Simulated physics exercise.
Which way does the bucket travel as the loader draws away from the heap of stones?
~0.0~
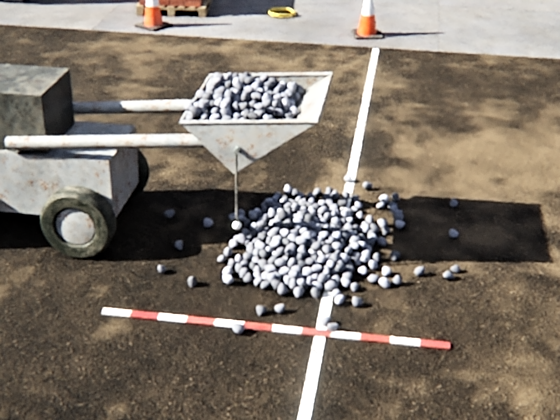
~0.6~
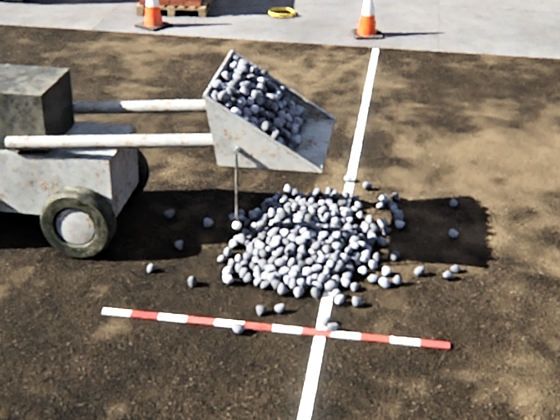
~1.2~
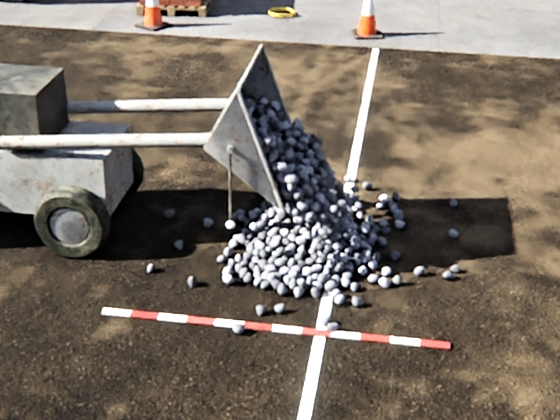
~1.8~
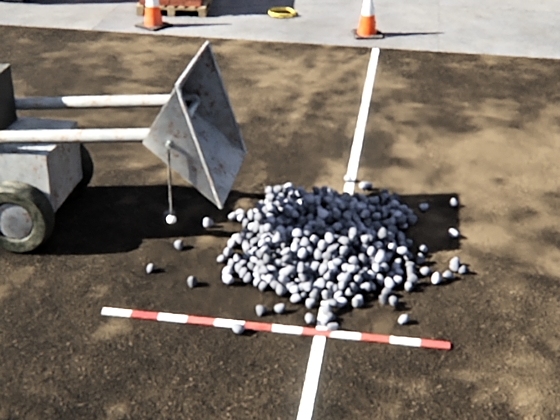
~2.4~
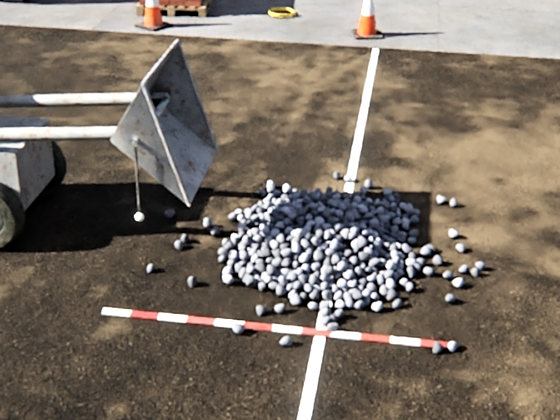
The bucket moves to the left, away from the heap.
